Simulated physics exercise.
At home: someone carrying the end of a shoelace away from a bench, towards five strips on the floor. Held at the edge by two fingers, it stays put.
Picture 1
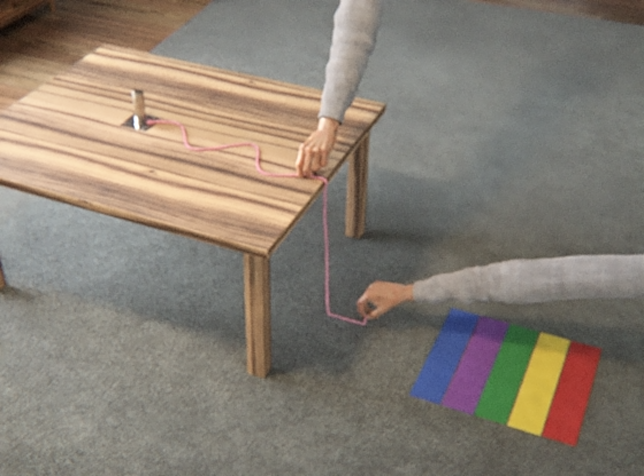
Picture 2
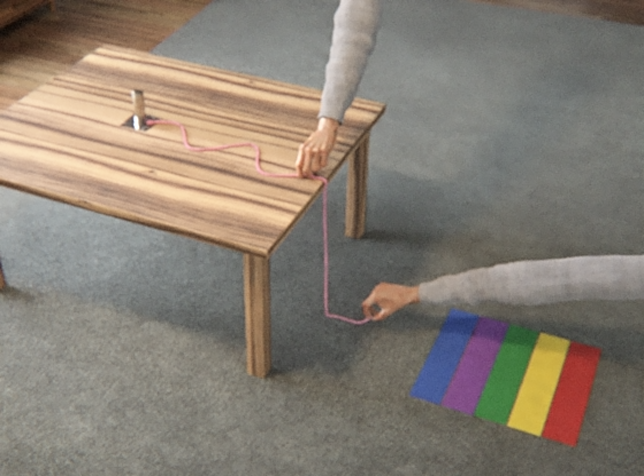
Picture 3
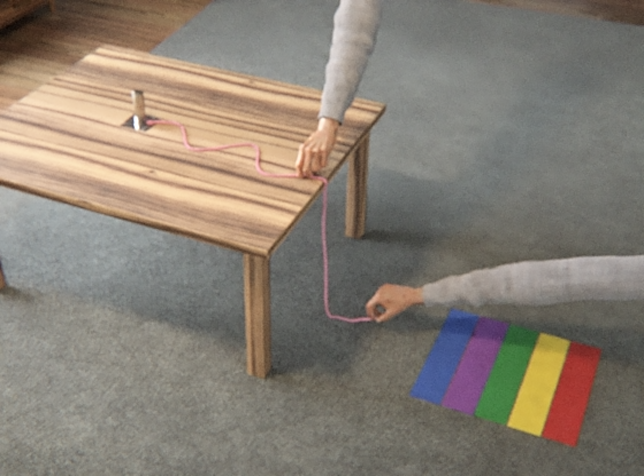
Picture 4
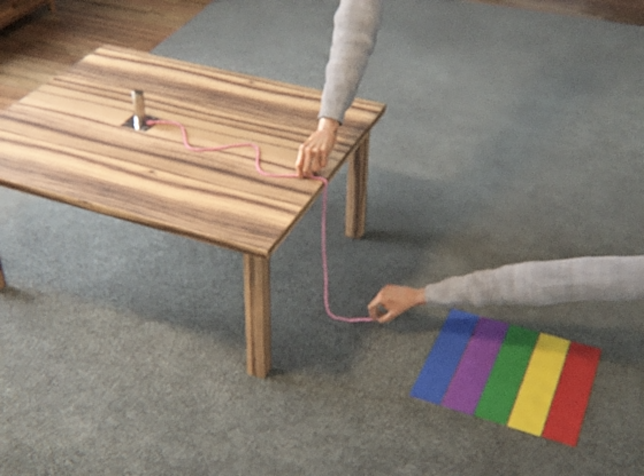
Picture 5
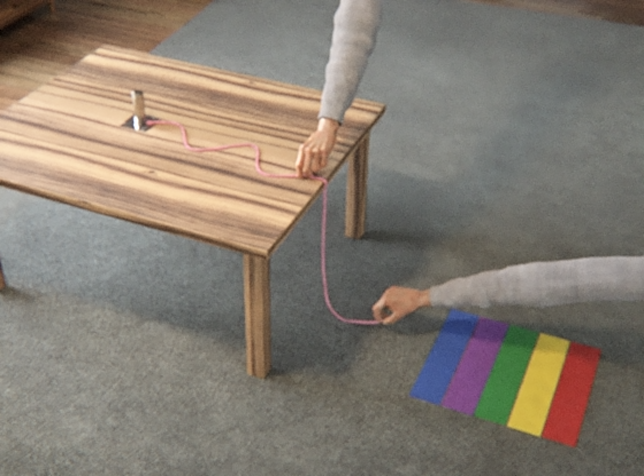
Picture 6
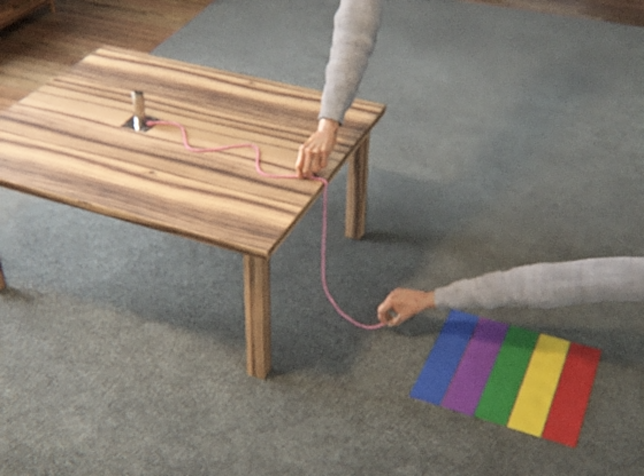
The clip opens on a pink cord winding across a striped wooden table from a small upright post, pinned at the edge by one hand while another holds its hanging end near five coloured strips. The lower hand draws the end slightly right, and the hanging part shifts from an angular bend to a smoother curve.
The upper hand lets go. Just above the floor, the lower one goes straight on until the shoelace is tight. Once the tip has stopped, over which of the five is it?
Over the yellow strip.
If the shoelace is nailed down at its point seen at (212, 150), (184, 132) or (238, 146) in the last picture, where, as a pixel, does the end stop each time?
That would be (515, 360) for the first, (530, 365) for the second and (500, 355) for the third.
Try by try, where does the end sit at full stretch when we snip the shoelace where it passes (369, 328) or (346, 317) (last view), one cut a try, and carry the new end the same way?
Taking them in turn, near (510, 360) and near (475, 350).
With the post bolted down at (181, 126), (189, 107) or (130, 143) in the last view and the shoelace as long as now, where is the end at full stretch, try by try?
Try by try: (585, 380), (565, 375) and (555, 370).
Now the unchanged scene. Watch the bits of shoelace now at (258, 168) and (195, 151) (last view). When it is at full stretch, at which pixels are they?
Final positions are (310, 174) and (222, 146), in that order.
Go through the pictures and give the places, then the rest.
In the first frame, end (367, 315); blue (432, 383); purple (464, 392); green (497, 402); yellow (530, 412); red (564, 423).
In the second frame, end (372, 317); shoelace through (179, 125) (213, 149) (257, 164) (320, 179) (325, 243) (326, 303).
In the third frame, end (376, 318).
In the fourth frame, end (378, 319); shoelace through (179, 125) (213, 149) (257, 165) (320, 179) (324, 243) (326, 303).
In the fifth frame, end (383, 321).
In the sixth frame, end (388, 322); shoelace through (179, 126) (213, 150) (257, 165) (320, 180) (323, 244) (333, 303).
A little later, end near (467, 345); over purple.
Next, end near (512, 358); over green.
When it is tight, end near (541, 366); over yellow. It gets as far as the yellow strip.
